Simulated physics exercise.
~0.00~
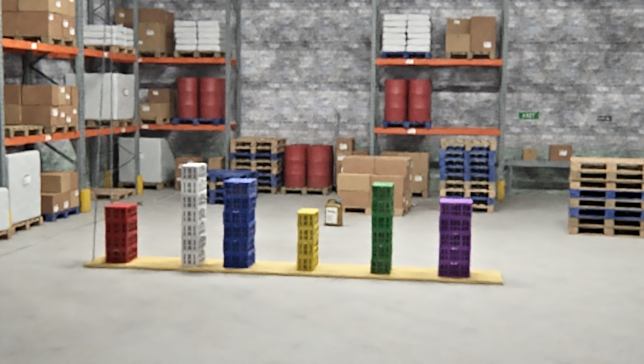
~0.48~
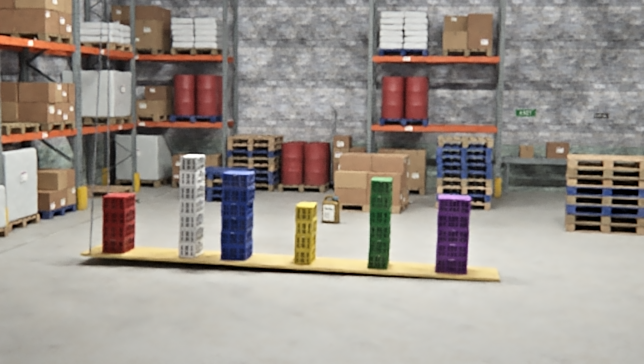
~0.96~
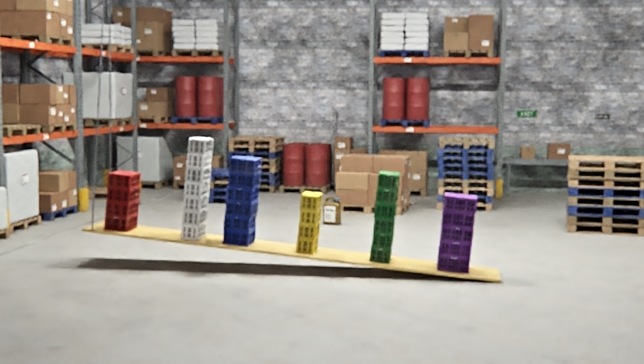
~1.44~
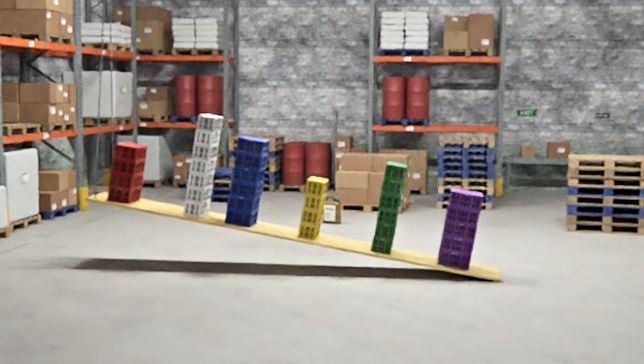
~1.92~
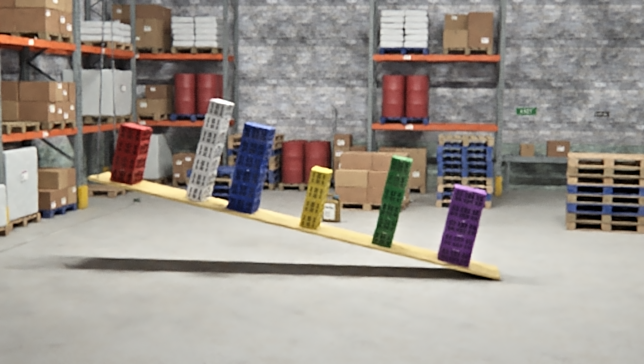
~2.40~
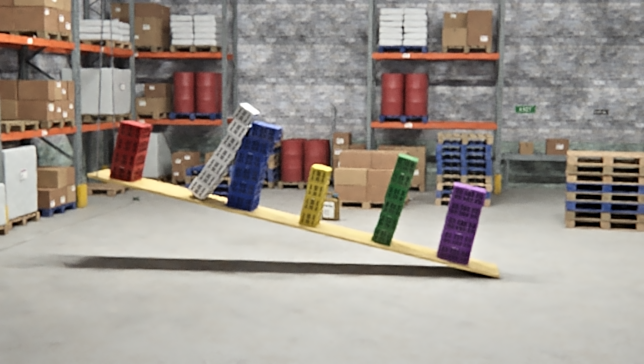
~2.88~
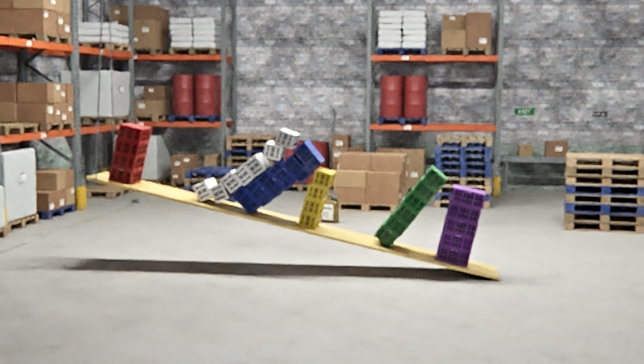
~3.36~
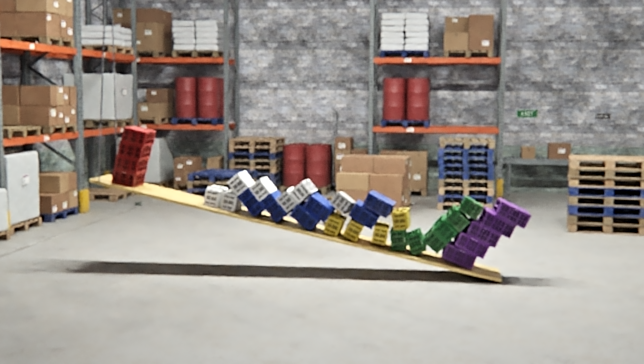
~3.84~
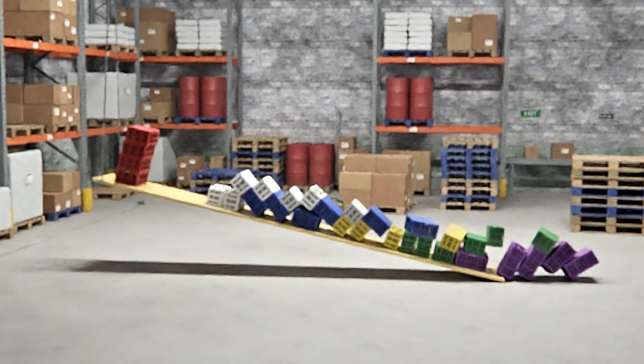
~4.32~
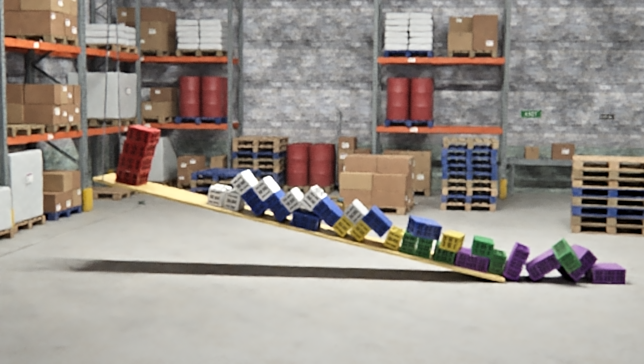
In a warehouse with racks, barrels and pallets against a grey brick wall, a slightly swaying camera looks from the side at a long pale deck on the floor. Six columns of crates stand along it, red, white, blue, yellow, green and purple from left to right. The deck's left end rises, and the columns lean rightward with it. The white column topples into the blue one, and the collapse spreads right through yellow, green and purple. Crates tumble down the slope, some spilling onto the floor, while only the red column remains standing near the raised end.
